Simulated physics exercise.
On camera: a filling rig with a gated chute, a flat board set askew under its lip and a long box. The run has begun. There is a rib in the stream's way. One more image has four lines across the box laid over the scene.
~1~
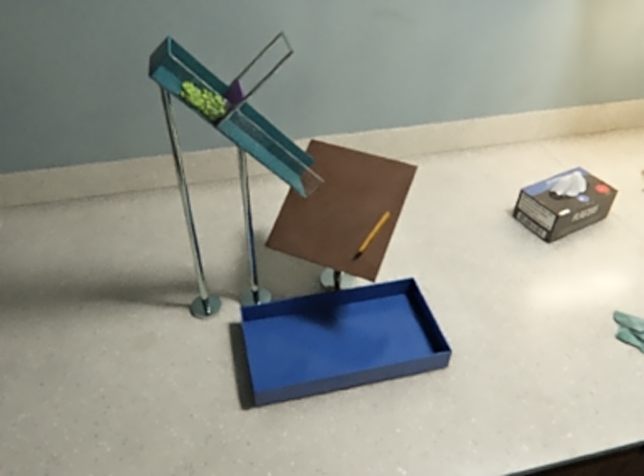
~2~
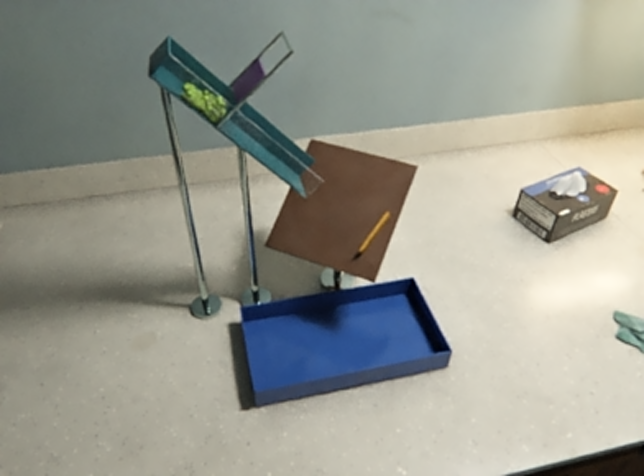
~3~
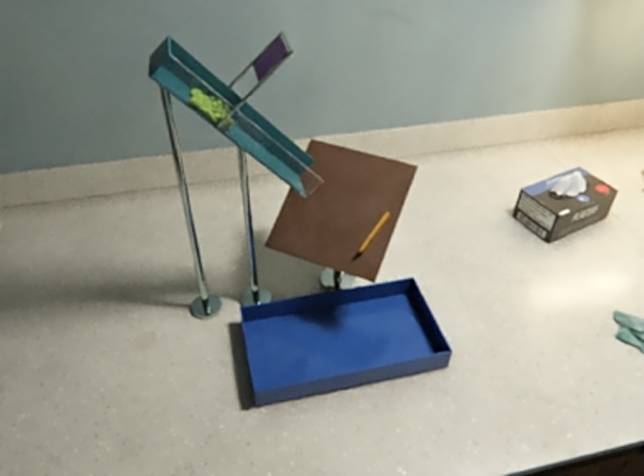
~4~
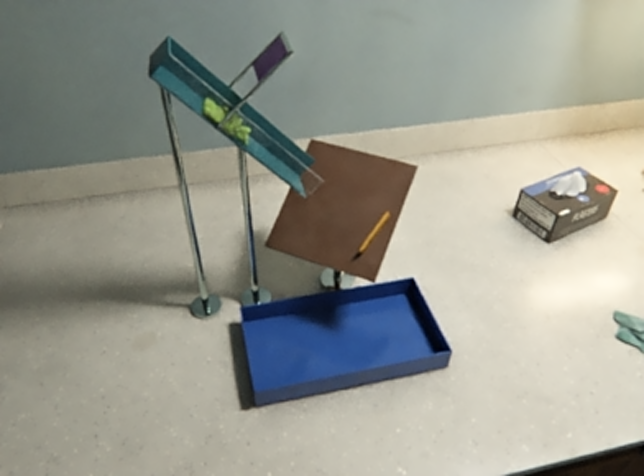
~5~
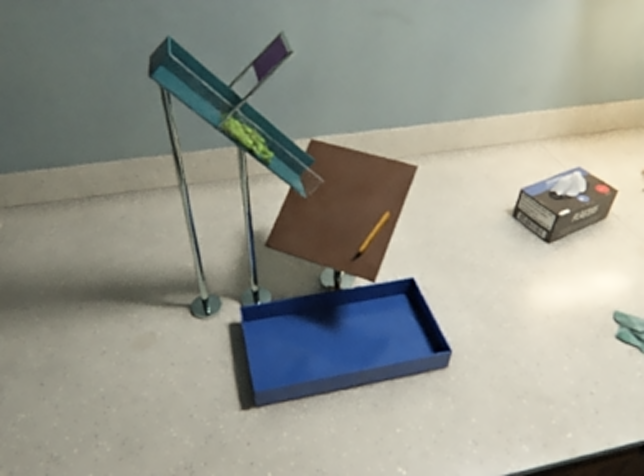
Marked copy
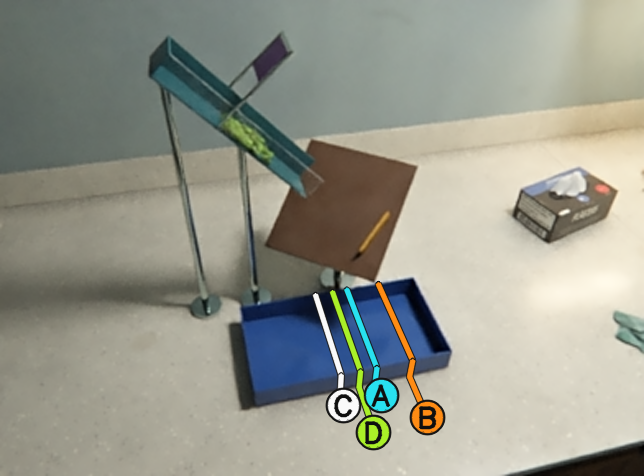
The clip opens on a teal sloping chute on metal stands, green peas held behind a purple gate, with a tilted brown board and an empty blue box below. The gate slides up along its frame, and the peas then slip beneath it and slide down the chute toward the right, still inside it.
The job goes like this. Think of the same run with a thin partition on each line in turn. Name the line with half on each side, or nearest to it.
Line C.
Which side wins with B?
More lands on the left.
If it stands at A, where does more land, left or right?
More lands on the left.
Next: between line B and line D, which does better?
It is D.
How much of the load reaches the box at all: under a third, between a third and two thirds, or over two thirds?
Over two thirds.
On the marked copy, line A crosses the front rim at (376, 367); line B crosses the front rim at (412, 359); line C crosses the front rim at (340, 374); line D crosses the front rim at (360, 370).
For line A, of what is caught, most on the left of the divider, a small part on the right.
For line B, of what is caught, nearly all on the left of the divider, a stray few on the right.
For line C, of what is caught, about half on the left of the divider, about half on the right.
For line D, of what is caught, most on the left of the divider, about a quarter on the right.
